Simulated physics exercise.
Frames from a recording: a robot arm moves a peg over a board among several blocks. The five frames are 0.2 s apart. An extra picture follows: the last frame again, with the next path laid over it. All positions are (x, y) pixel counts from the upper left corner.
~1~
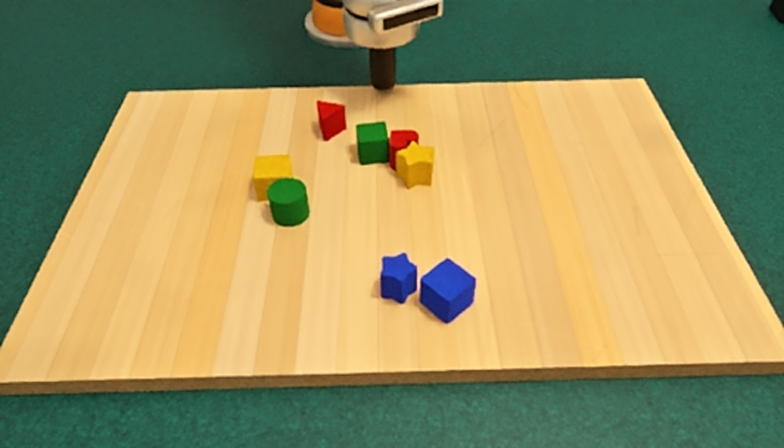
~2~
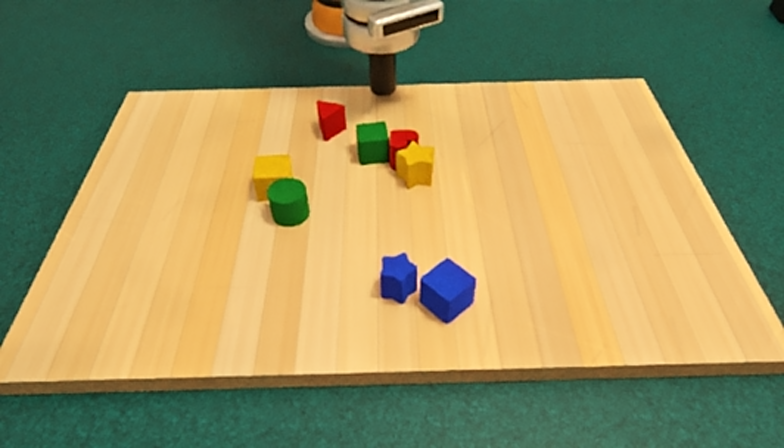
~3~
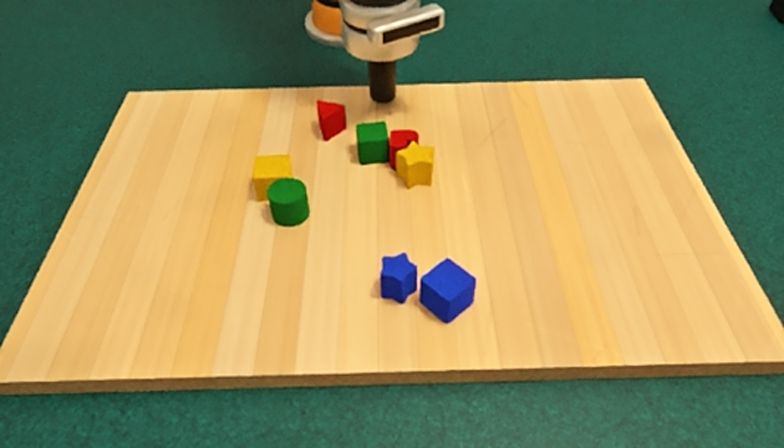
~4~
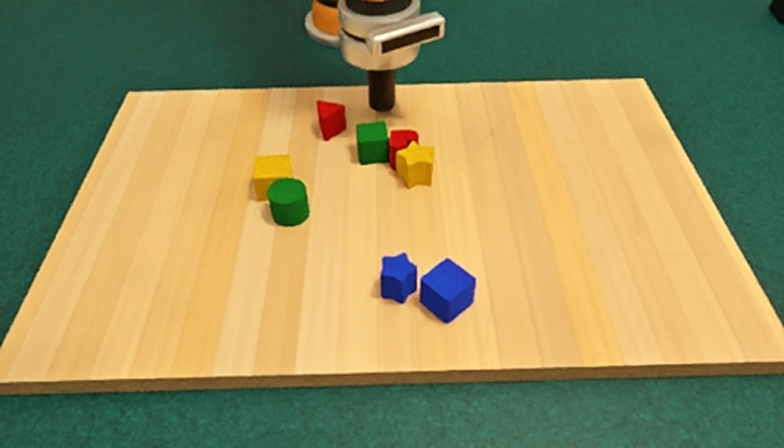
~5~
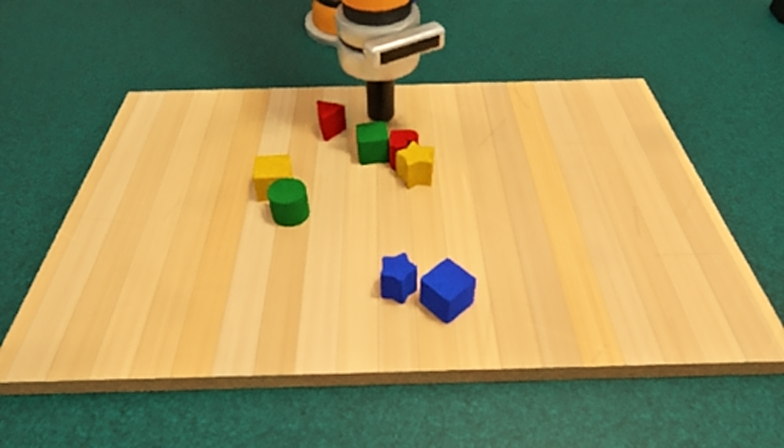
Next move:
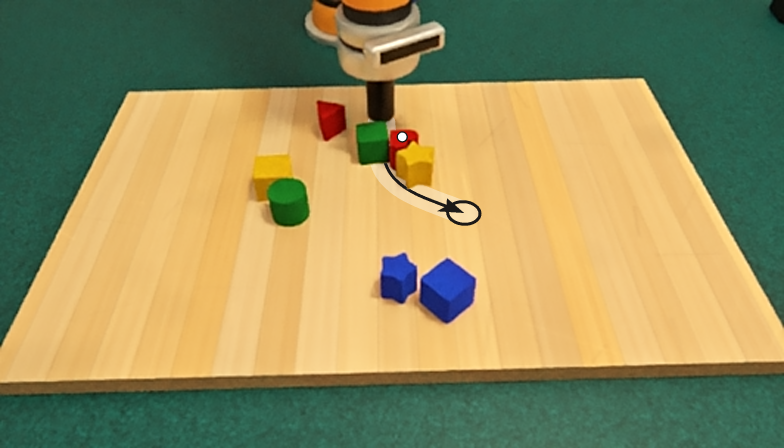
Robot arm moving its dark peg slowly down the board's far side toward a green block, the coloured blocks all staying still.
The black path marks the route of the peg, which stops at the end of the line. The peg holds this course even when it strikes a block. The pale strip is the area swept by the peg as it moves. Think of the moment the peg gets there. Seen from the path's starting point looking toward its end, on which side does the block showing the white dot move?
Slides left.
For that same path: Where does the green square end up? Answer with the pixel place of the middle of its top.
The point I'd pick in the picture is (358, 155).
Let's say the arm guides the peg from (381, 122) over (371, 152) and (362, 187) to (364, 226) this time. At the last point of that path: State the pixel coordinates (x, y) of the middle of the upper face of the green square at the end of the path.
I expect it at (342, 224).
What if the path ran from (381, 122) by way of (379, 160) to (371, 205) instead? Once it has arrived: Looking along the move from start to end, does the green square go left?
In short: No.
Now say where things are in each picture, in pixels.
In the first picture, tip of the peg (384, 83), middles of tops, red three-sided block (328, 108), green square (372, 131), red heart block (402, 137), yellow star-shaped block (417, 153).
In the second picture, peg (383, 89), nothing pushed.
In the third picture, peg (383, 96), nothing pushed.
In the fourth picture, peg (382, 104), nothing pushed.
In the fifth picture, peg (381, 115), red three-sided block (328, 108), green square (372, 131), red heart block (402, 137), yellow star-shaped block (417, 153).
The line goes from (381, 122) via (384, 156) and (409, 190), ending at (464, 213); the dot is on the red heart block.
The first path, step by step. One third of the way, peg (384, 149); green square (363, 148), turned 50° clockwise; red heart block (407, 144), turned 20° anticlockwise; yellow star-shaped block (425, 158).
Two thirds of the way, peg (409, 183); green square (358, 155), turned 75° clockwise; red heart block (439, 169), turned 80° anticlockwise; yellow star-shaped block (469, 168), turned 55° anticlockwise.
At the end, peg (464, 206); red three-sided block unmoved; green square (358, 155), turned 75° clockwise; red heart block (497, 183), turned 130° anticlockwise; yellow star-shaped block (508, 166), turned 120° anticlockwise.
